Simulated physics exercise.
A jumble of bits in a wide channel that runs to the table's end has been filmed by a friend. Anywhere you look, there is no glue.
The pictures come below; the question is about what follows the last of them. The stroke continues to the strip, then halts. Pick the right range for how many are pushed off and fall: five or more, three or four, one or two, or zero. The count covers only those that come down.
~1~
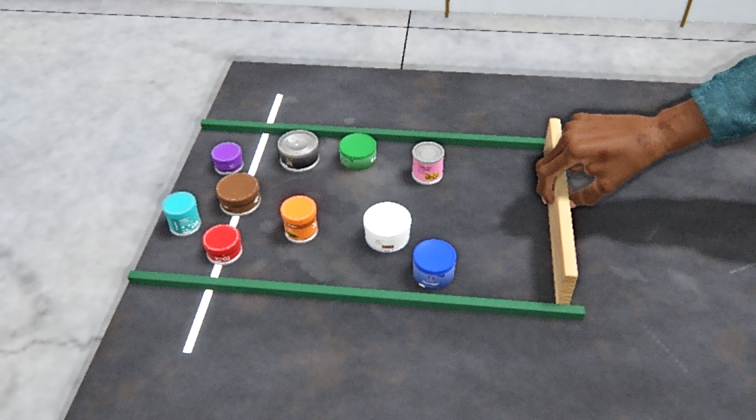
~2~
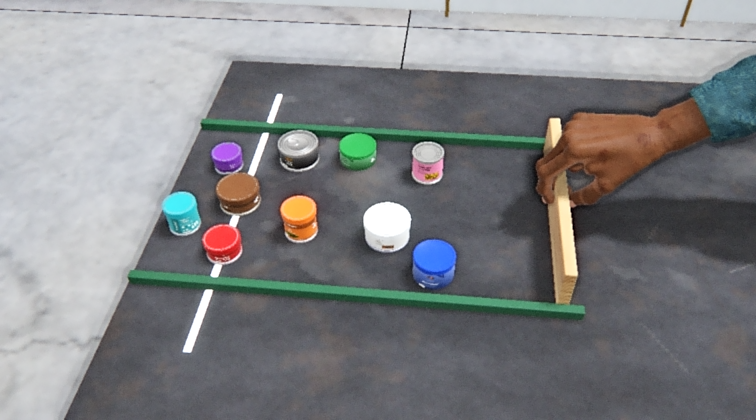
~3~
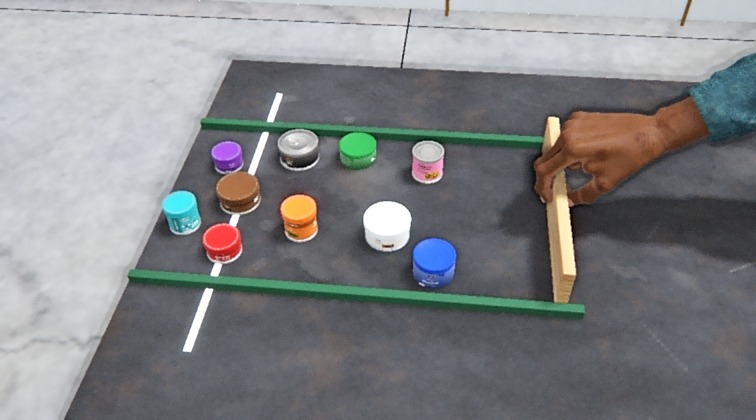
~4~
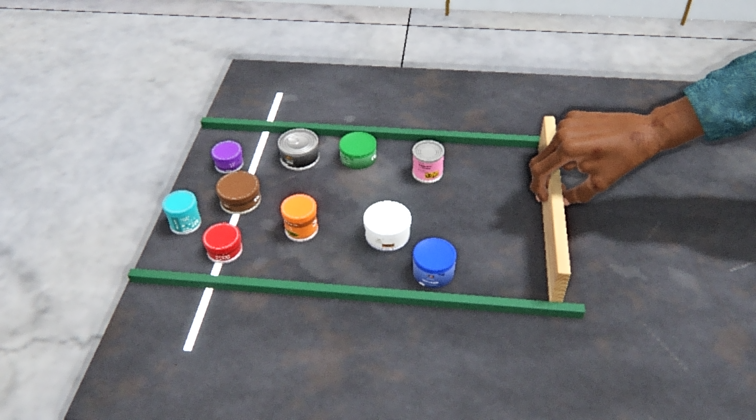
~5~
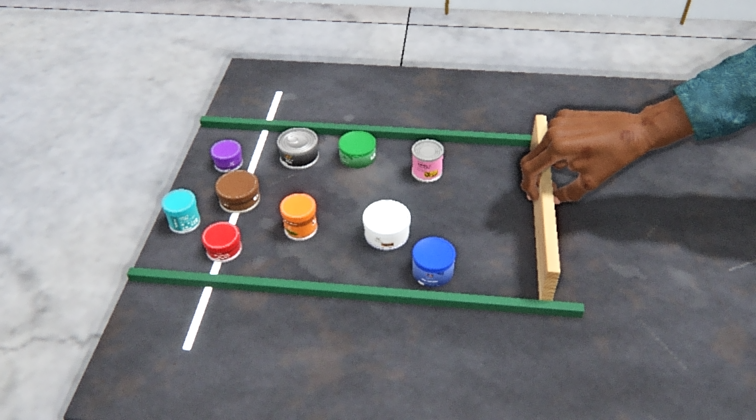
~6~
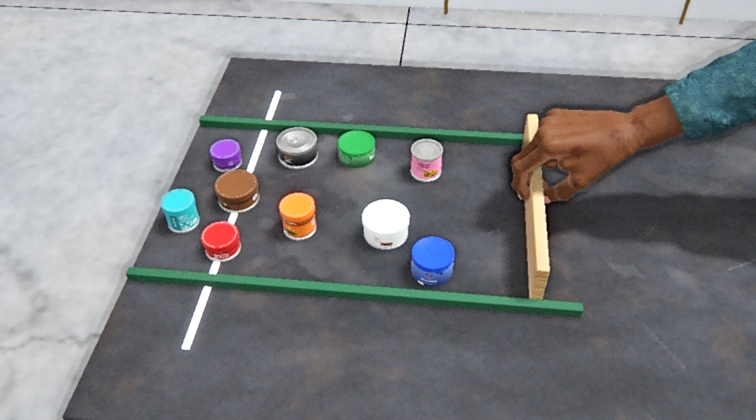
The right range is one or two.
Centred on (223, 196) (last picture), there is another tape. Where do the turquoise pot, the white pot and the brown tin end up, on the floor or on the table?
In short: Turquoise pot gone, white pot safe, brown tin safe.
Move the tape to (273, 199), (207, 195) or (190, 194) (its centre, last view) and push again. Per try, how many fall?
The counts would be 0, 5 and 5.
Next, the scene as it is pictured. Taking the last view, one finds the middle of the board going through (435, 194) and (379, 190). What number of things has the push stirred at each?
The first count is 2, and then it's 4.
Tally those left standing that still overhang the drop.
Expected count: 0.
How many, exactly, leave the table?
In all, 2 of them.
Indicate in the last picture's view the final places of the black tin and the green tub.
Final centres, in order: Near (208, 146), near (243, 134).
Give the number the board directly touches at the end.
5 touch it.
A little later, none off yet; turquoise pot at rest near (181, 211); purple tin at rest near (226, 156); brown tin at rest near (237, 191).
Next, none off yet; turquoise pot at rest near (181, 211); purple tin moving near (218, 156); brown tin at rest near (237, 191).
When it is over, the number that fall off is one or two; down, purple tin and turquoise pot.
